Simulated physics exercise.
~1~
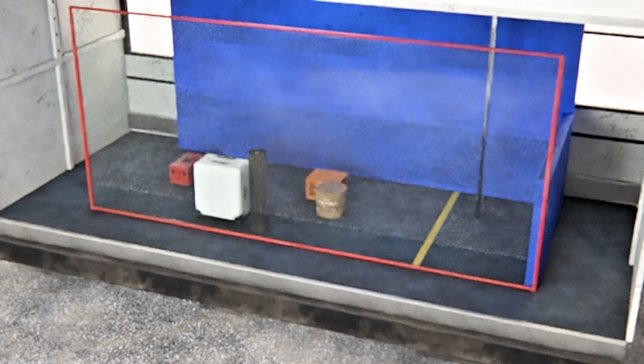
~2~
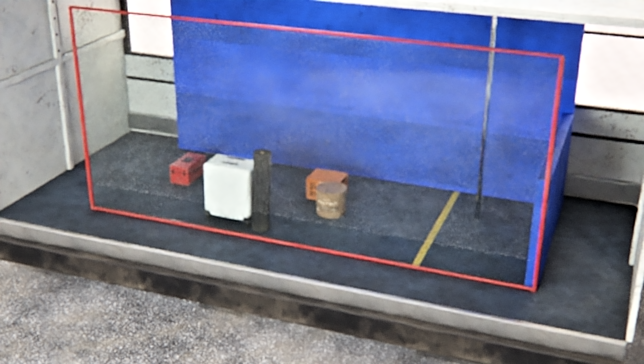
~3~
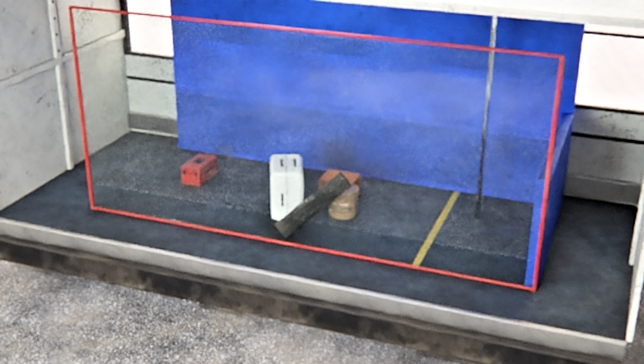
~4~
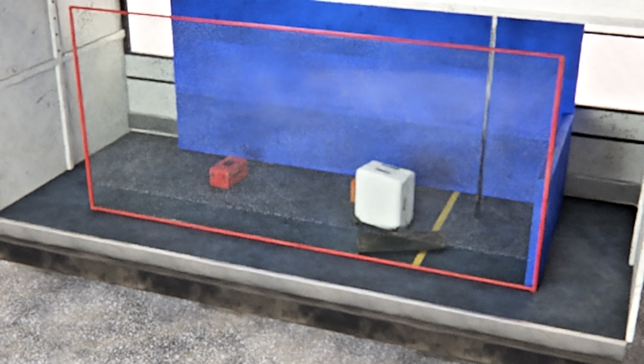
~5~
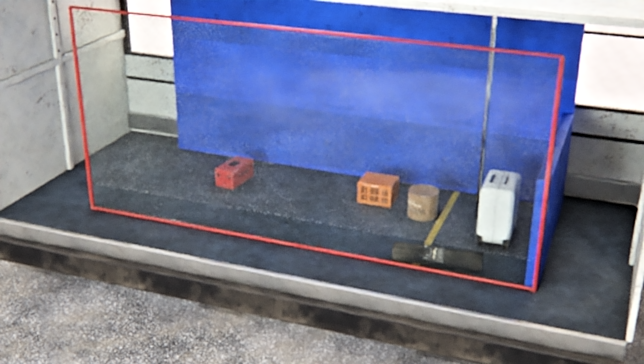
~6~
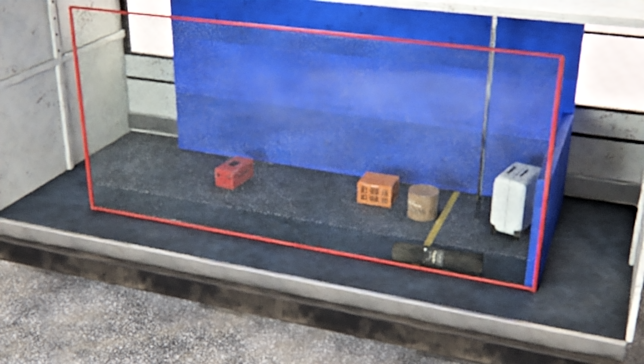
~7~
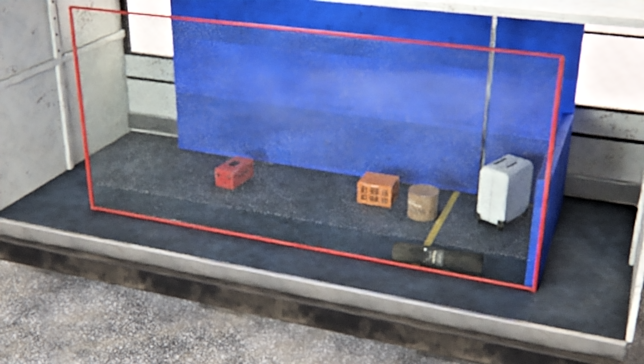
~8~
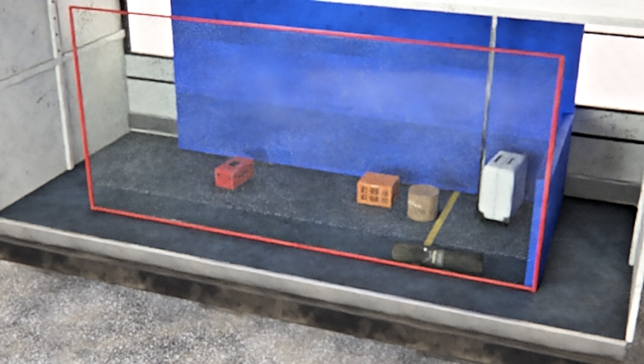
To begin with, a white wheeled case and a black roll stand upright on a dark tram floor, with a red toolbox to their left and an orange crate and brown bucket to their right. The case rolls right and meets the roll, which leans over as the other things slide right. The roll ends up on its side while the case passes in front of the crate. The case crosses the yellow line and reaches the right wall, where it shifts and turns slightly. Finally, the roll lies across the line, while the bucket, crate and toolbox rest short of it.
